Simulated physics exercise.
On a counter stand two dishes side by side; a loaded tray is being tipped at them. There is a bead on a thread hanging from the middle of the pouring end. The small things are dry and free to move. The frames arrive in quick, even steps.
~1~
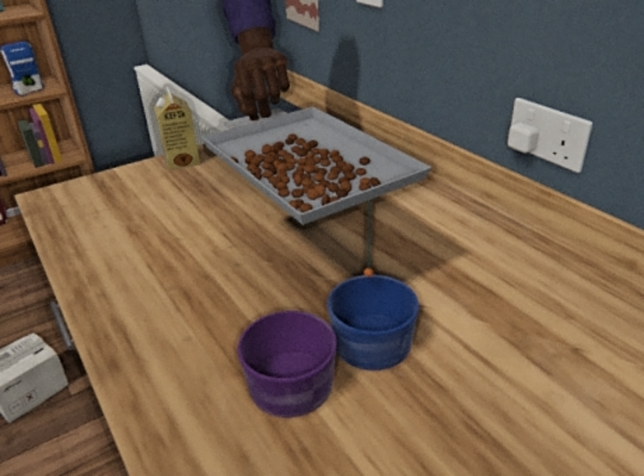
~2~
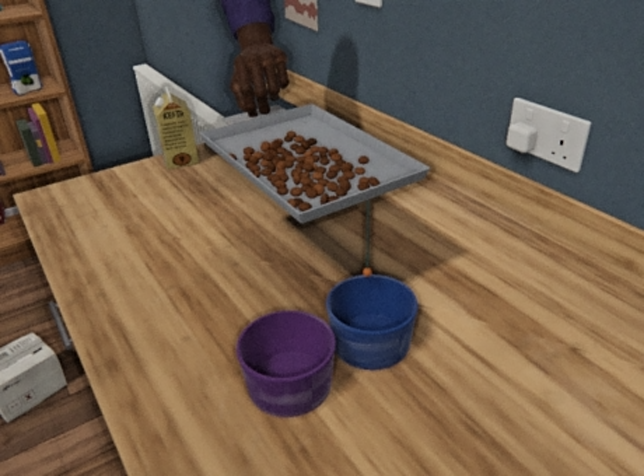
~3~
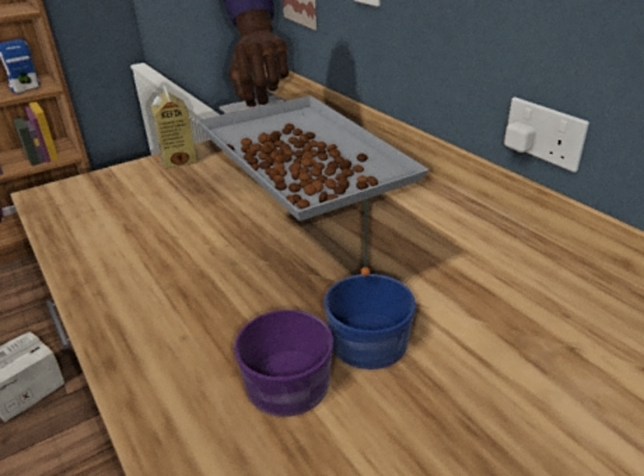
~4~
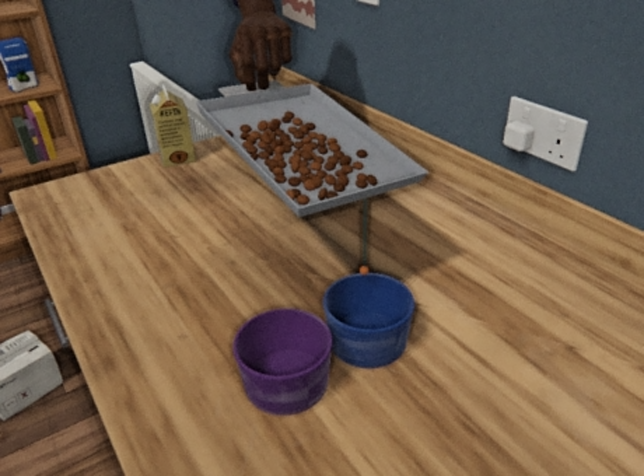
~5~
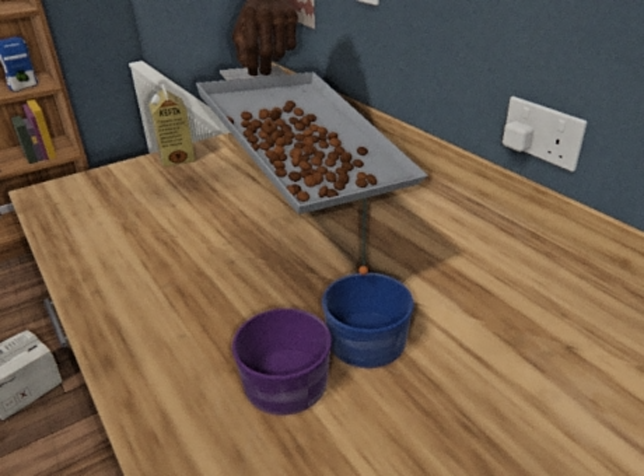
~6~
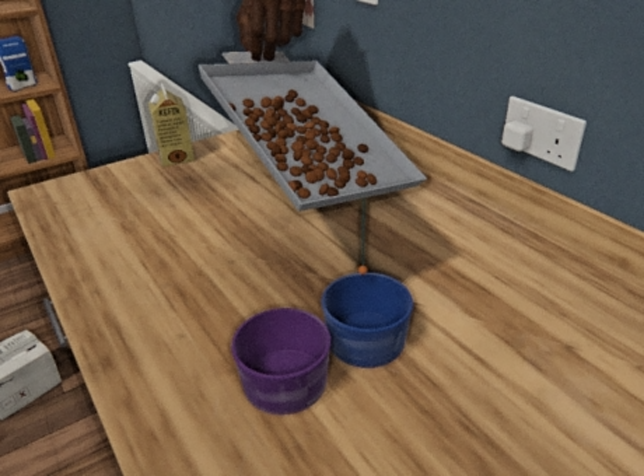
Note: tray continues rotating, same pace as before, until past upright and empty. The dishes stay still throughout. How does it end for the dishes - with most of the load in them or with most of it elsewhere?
Compared with the spill, the catch will be smaller.
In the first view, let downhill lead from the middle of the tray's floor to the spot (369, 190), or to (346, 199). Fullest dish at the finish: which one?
The first place favours the right of the two, the second the right of the two.
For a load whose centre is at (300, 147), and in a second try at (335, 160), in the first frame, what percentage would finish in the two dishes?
You'd see roughly 0 per cent first and roughly 10 per cent second.
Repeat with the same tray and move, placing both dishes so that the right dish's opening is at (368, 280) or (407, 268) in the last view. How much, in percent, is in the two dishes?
First placement: Some 20 %; second placement: Some 90 %.
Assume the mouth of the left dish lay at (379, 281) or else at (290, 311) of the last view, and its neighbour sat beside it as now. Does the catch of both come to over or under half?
Try 1: A majority of it. Try 2: A minority of it.
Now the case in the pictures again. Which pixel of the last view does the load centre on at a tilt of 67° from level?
Centre estimate: (393, 181).
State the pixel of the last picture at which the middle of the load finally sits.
Around (441, 314).
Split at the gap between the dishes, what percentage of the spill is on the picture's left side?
I'd guess close to 0 %.
Soon after the last picture, tray tipped steeply; most on the tray; a stray few outside both; about a quarter in the air.
A little later, tray tipped past a quarter turn; a stray few on the tray; a small part in the right dish; most outside both; a small part in the air.
Later still, tray tipped past a quarter turn; a small part in the right dish; most outside both.
At rest, tray tipped past a quarter turn; none in the left dish; a small part in the right dish; most outside both.
